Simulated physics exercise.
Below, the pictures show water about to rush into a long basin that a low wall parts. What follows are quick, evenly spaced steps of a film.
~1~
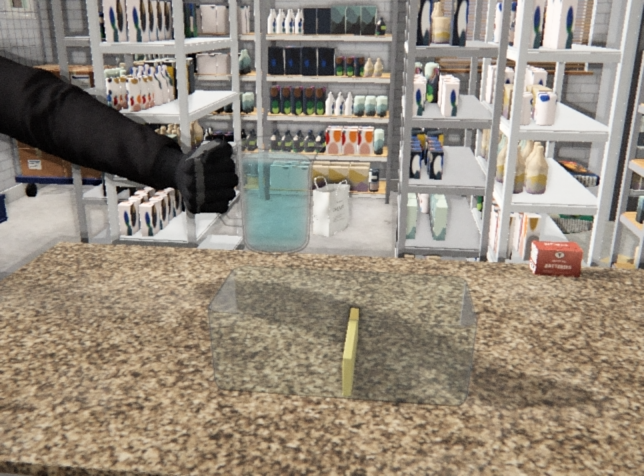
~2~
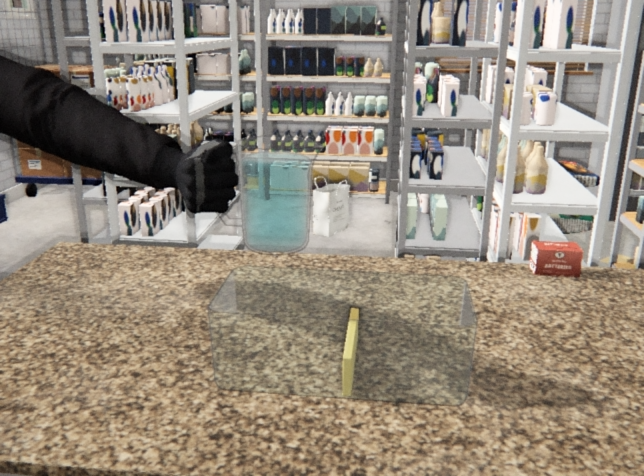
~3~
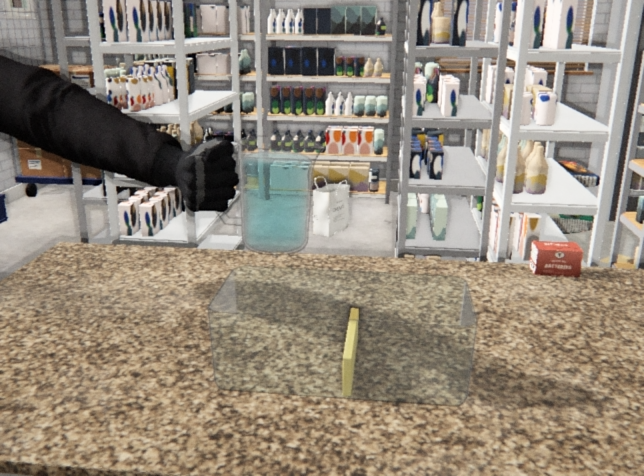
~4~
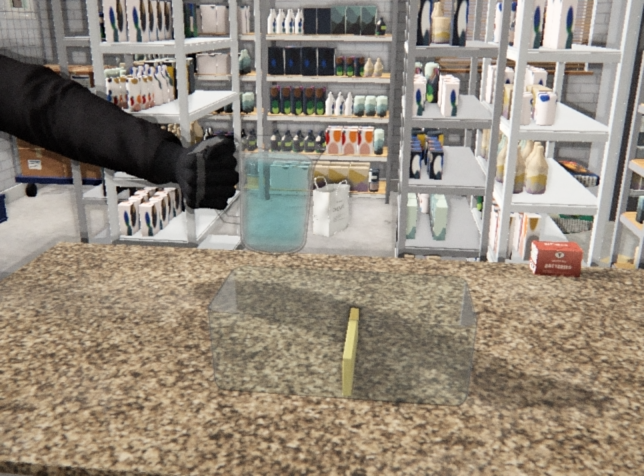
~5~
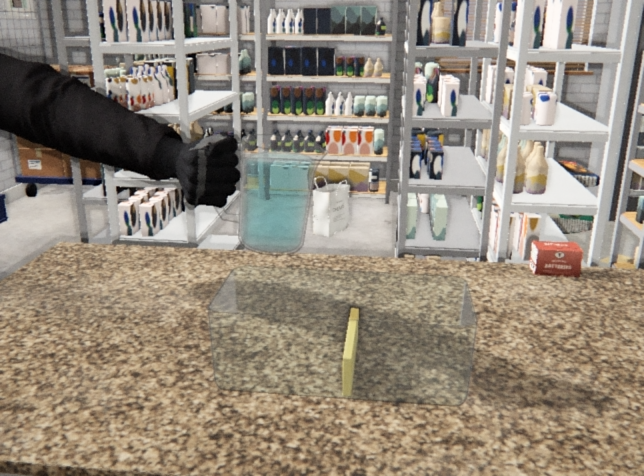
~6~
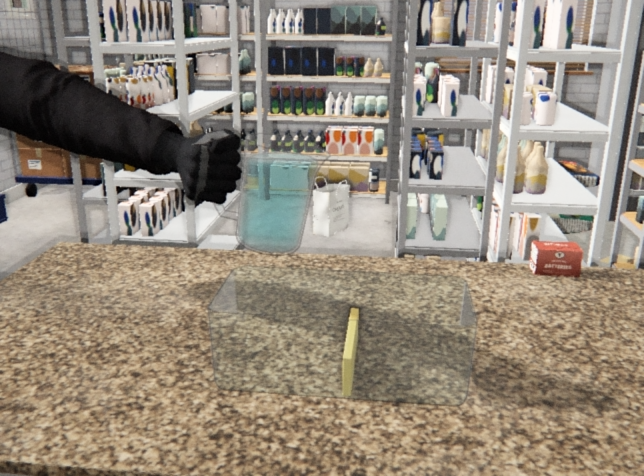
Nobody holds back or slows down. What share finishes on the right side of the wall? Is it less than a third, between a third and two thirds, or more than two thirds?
Outstrips two thirds.
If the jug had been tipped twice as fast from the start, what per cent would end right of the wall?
Around 95 in a hundred.
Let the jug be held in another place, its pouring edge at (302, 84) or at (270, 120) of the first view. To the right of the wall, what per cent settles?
Roughly 95 % and 20 %.
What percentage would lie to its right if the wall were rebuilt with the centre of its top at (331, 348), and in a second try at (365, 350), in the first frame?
Note - case one near 95 %, case two near 80 %.
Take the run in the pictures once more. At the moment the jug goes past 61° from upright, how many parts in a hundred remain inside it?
About 85 per cent.
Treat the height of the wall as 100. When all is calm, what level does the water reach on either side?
The left reads 0 in a hundred and the right 50 in a hundred.
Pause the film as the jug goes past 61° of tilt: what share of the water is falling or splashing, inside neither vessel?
I'd say some 10 per cent of it.
A moment on, the jug is tipped part way and 87 per cent is still to pour, 0 is left of the wall and 3 right of it.
Next, the jug is tipped on its side and 36 per cent is still to pour, 0 is left of the wall and 45 right of it.
Then the jug is tipped right over and 1 per cent is still to pour, 3 is left of the wall and 93 right of it.
Later the jug is tipped right over and 0 per cent is still to pour, 3 is left of the wall and 96 right of it.
Finally, 3 per cent lies left of the wall, 96 right of it and 1 outside.
